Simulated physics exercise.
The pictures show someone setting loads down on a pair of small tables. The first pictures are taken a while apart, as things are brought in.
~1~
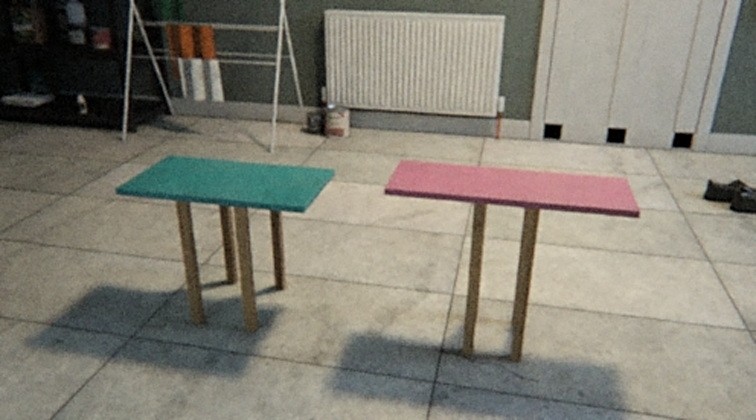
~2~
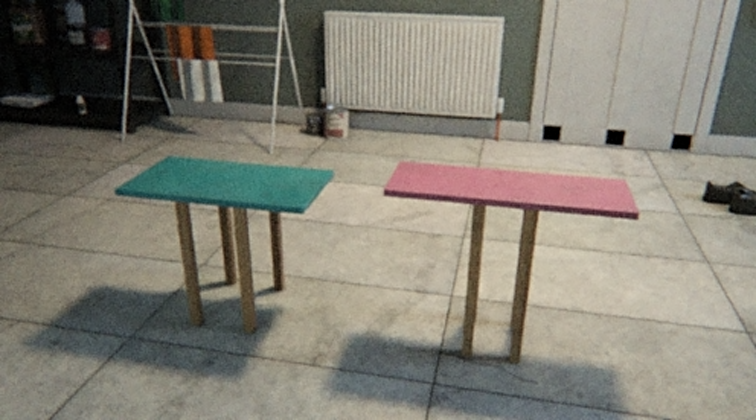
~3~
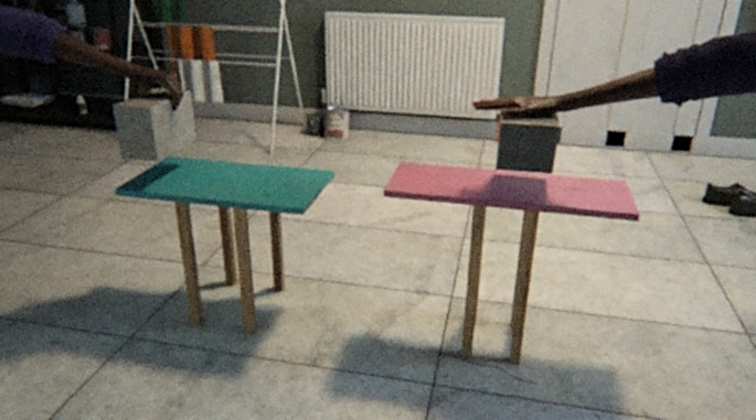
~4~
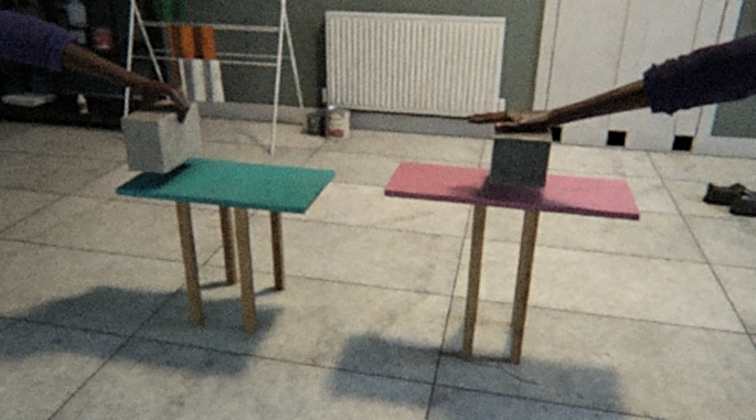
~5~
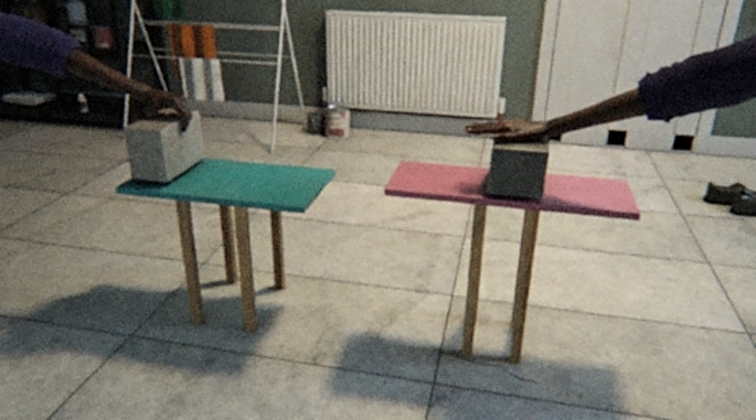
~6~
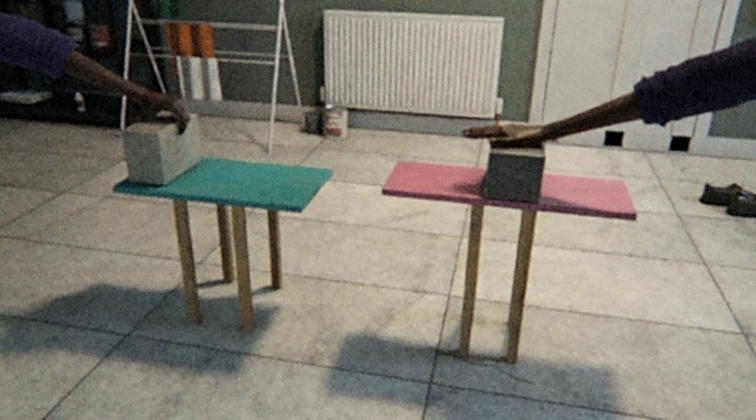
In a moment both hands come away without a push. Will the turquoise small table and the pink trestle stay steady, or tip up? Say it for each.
In the end the turquoise small table overbalances, the pink trestle holds firm.
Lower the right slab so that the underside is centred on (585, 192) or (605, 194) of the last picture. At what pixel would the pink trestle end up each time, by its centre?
Near (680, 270) and (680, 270).
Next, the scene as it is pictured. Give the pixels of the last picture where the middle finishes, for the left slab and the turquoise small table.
The left slab around (29, 259); the turquoise small table around (104, 215).
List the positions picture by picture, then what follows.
Turquoise small table (230, 182); pink trestle (508, 187), in the first frame.
Pink trestle (507, 188), in the second frame.
Still on the way; turquoise small table (229, 183); left slab (157, 123), in the third frame.
Still on the way; pink trestle (508, 189); right slab (521, 149), in the fourth frame.
Still on the way; turquoise small table (230, 181); left slab (166, 144), in the fifth frame.
In place, still held; turquoise small table (227, 181); pink trestle (506, 188); right slab (515, 163), in the sixth frame.
Then, 0.64 s later than the last frame, turquoise small table tilted by 28° near (163, 175); pink trestle at rest near (506, 188).
Then, 0.84 s later than the last frame, turquoise small table tilted by 68° near (101, 215); pink trestle at rest near (506, 188).
When it is over, the turquoise small table tips up, near (105, 216); the pink trestle stays flat on its feet, near (506, 188).
